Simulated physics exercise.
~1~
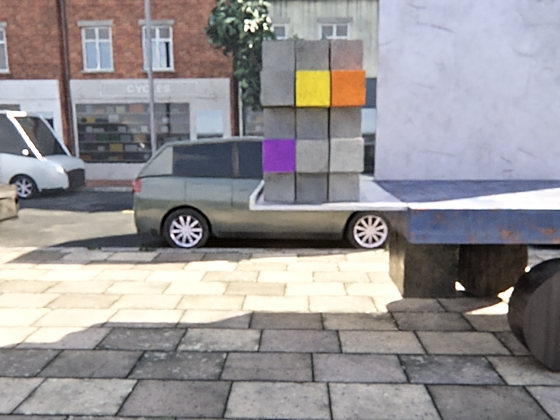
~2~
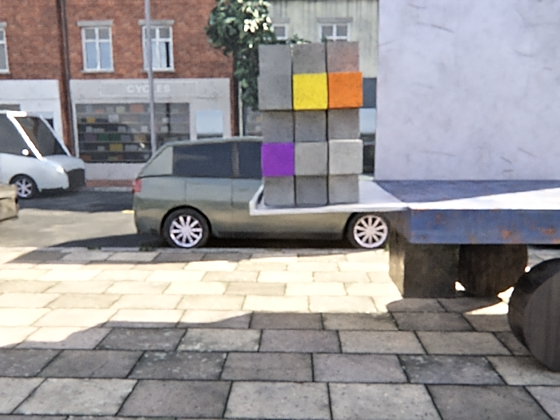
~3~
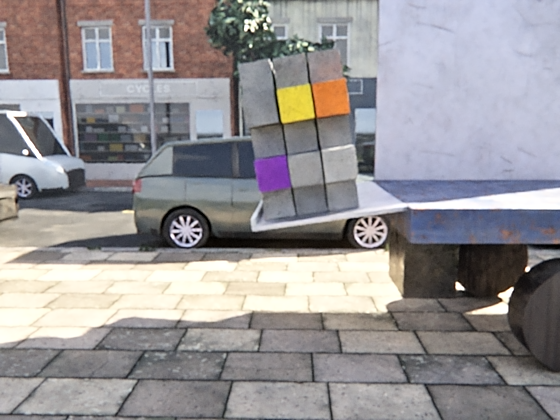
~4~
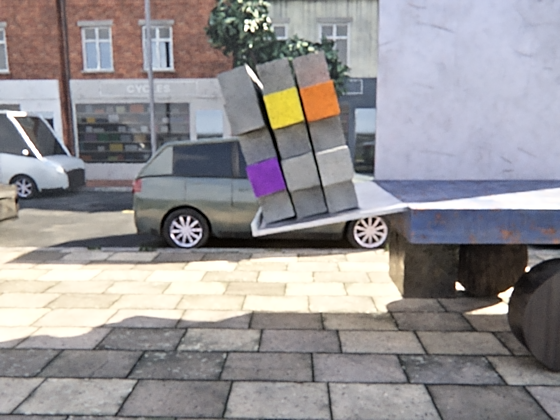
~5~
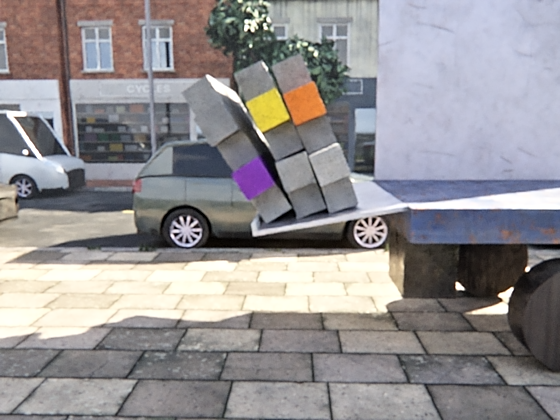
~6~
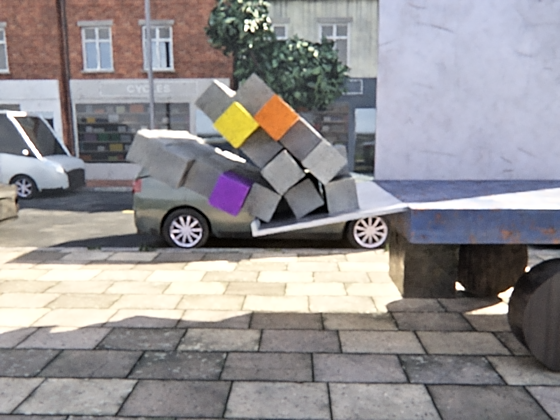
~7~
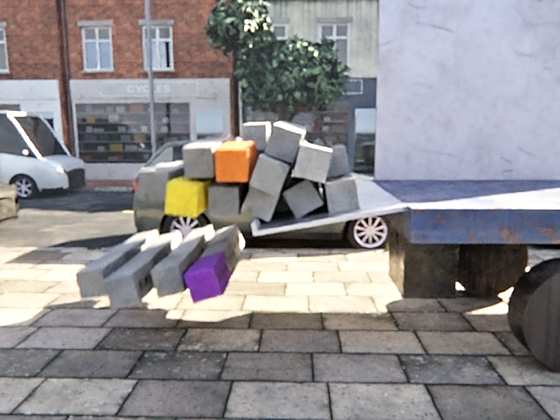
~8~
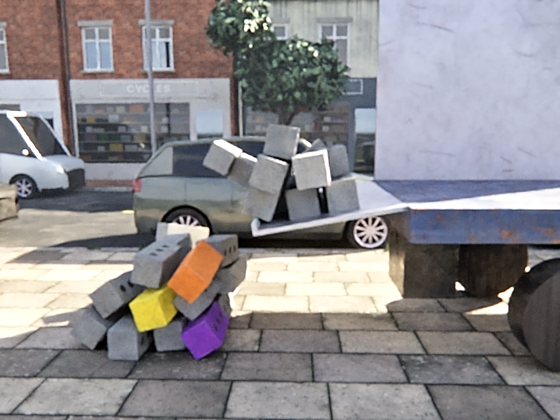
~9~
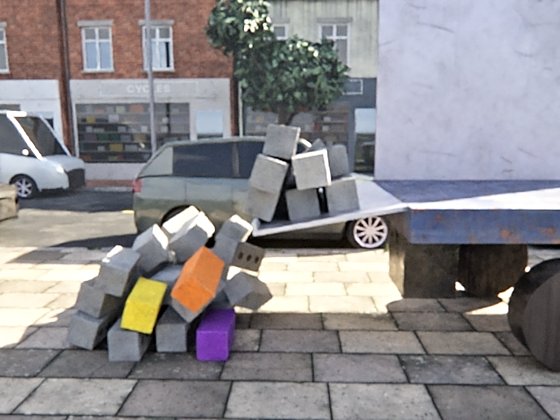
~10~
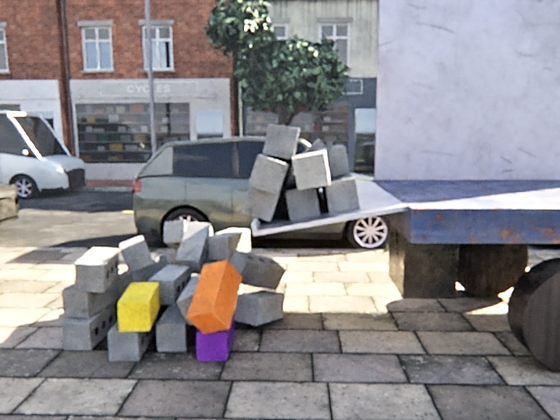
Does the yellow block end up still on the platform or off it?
The yellow block falls off the platform and ends up in the pile on the paving.
